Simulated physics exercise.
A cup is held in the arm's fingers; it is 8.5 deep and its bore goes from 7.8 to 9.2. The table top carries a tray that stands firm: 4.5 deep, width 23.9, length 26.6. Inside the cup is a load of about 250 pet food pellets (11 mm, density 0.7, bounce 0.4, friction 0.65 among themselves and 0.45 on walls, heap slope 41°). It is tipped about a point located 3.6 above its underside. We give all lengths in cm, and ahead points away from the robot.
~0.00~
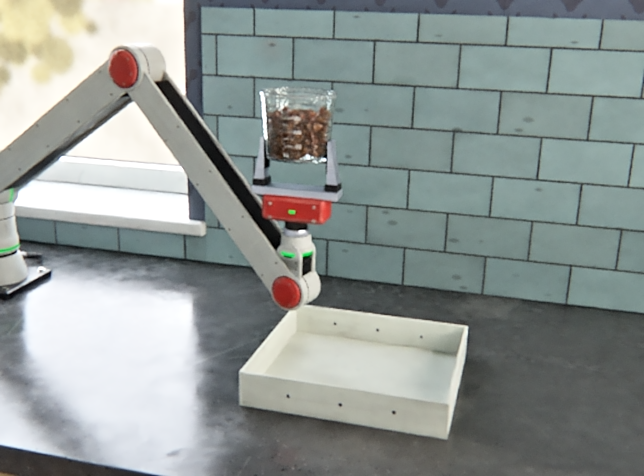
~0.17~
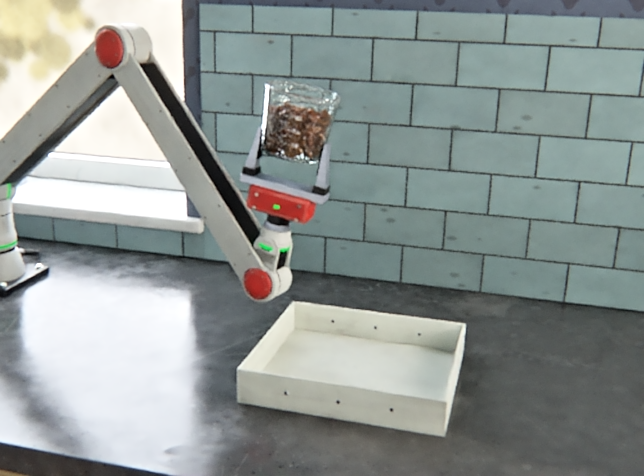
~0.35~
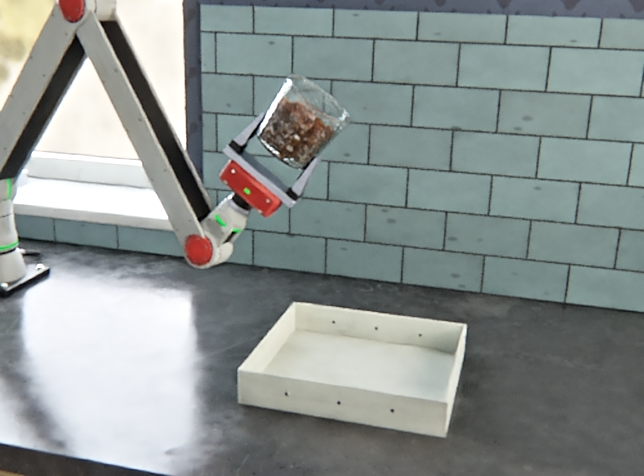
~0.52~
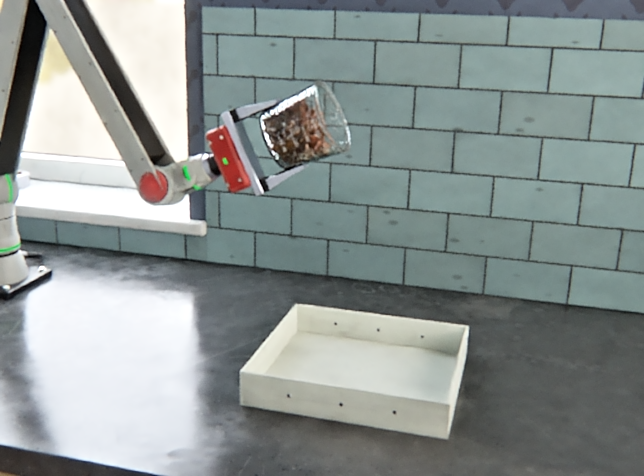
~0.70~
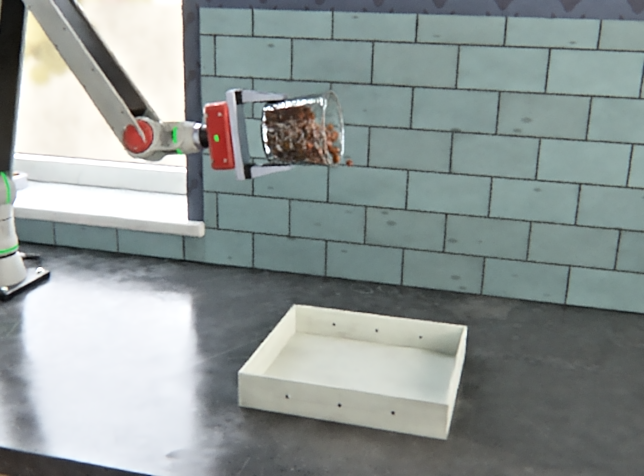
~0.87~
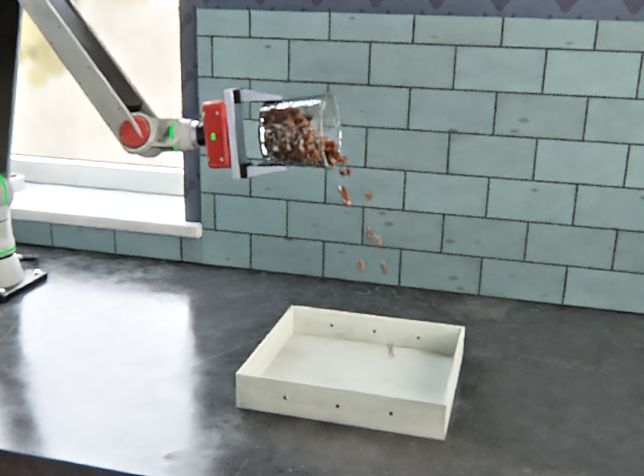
At first, a robotic arm holds a clear cup of brown pellets upright above a pale, open tray on a dark countertop. The arm tilts the cup steadily to the right until it lies nearly sideways, and the pellets slide toward its rim. A few then tumble out and drop toward the tray.
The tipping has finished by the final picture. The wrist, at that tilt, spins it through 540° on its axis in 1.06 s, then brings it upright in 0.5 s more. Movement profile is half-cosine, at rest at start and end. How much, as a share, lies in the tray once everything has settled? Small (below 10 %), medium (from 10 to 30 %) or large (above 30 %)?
Large.
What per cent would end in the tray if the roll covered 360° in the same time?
Roughly 45 %.
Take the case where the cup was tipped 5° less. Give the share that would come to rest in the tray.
Roughly 35 per cent then.
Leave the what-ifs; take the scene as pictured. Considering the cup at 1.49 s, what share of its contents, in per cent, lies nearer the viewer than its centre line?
Roughly 30 per cent of the contents lies on the viewer's side of the centre line.
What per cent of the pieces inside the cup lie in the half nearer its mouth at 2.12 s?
I reckon roughly 40 per cent.
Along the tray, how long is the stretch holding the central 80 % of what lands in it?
Roughly 14 centimetres.
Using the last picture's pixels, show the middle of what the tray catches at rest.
It's centred about (392, 370).
After 1.49 s, tipped 85°, highest piece 39 above the table; 190 in the cup, 39 in the tray, 23 in flight or on a rim.
After 2.12 s, tipped 59°, highest piece 36 above the table; 140 in the cup, 104 in the tray, 8 in flight or on a rim.
After 2.63 s, upright, highest piece 38 above the table; 139 in the cup, 113 in the tray.
After 3.33 s, upright, highest piece 38 above the table; 139 in the cup, 113 in the tray.
In the end, 139 in the cup, 113 in the tray. That is 45 % in the tray.
